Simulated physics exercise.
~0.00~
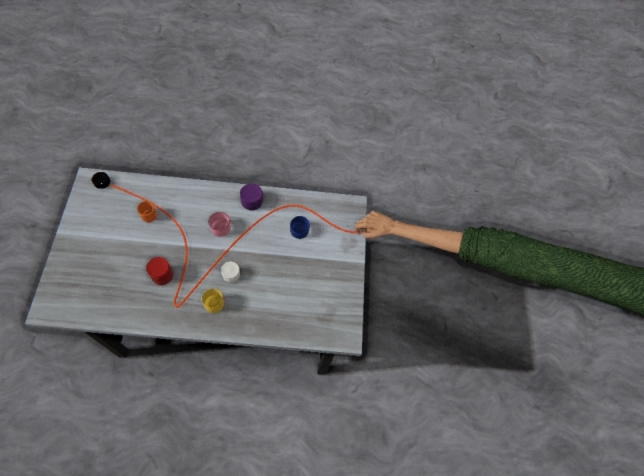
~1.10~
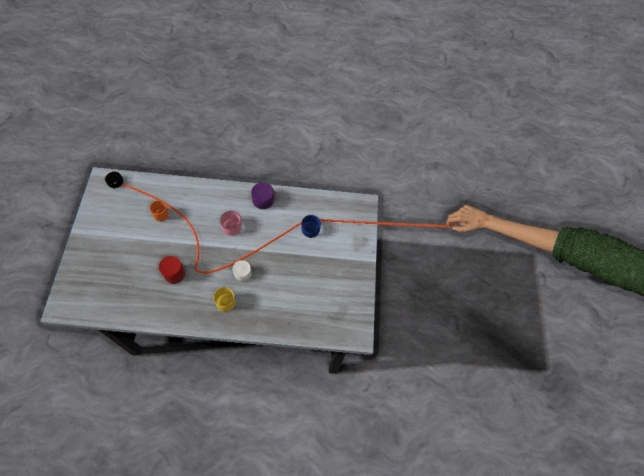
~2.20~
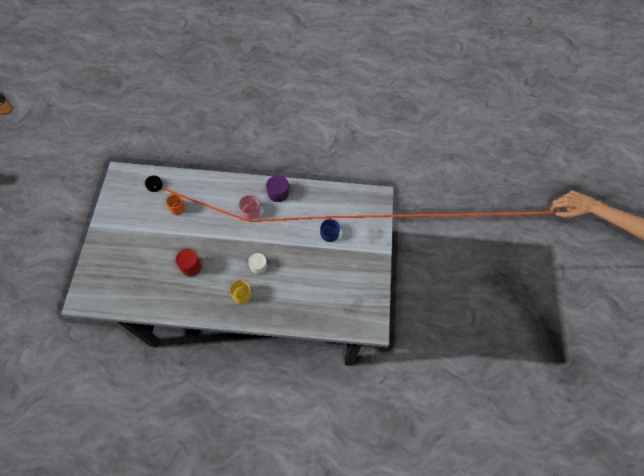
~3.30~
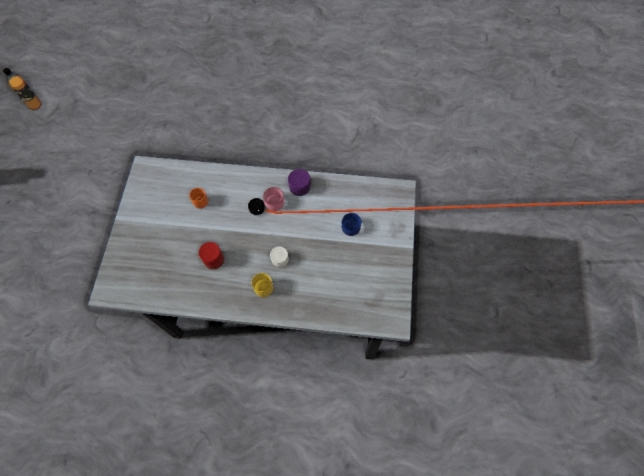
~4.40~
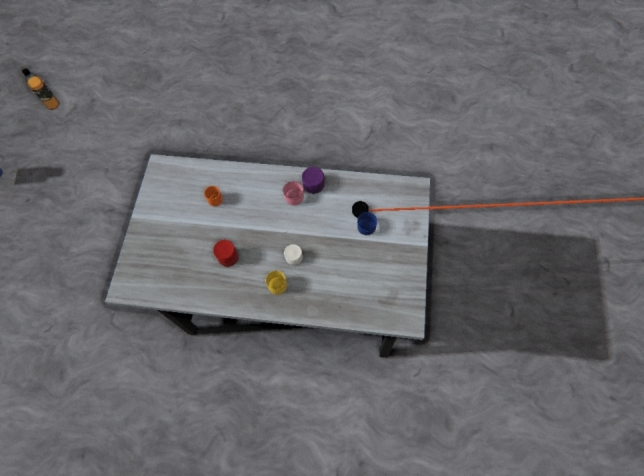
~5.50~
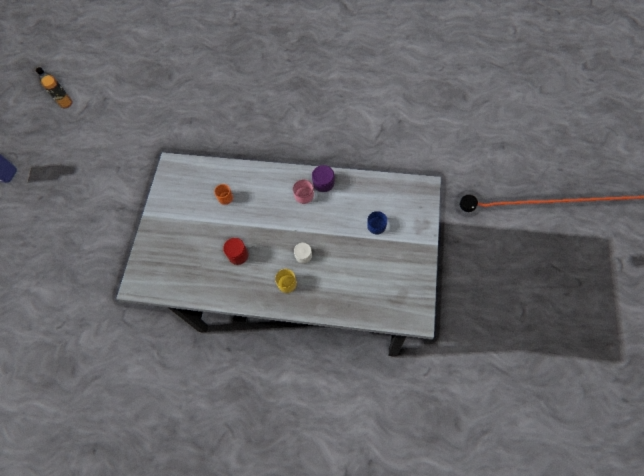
A hand in a green sleeve pulled an orange cord to the right across a table of colorful cups and tubs, drawing it taut, nudging the pink mug and blue cup, and dragging a small black base across the tabletop until it slid off the right edge.
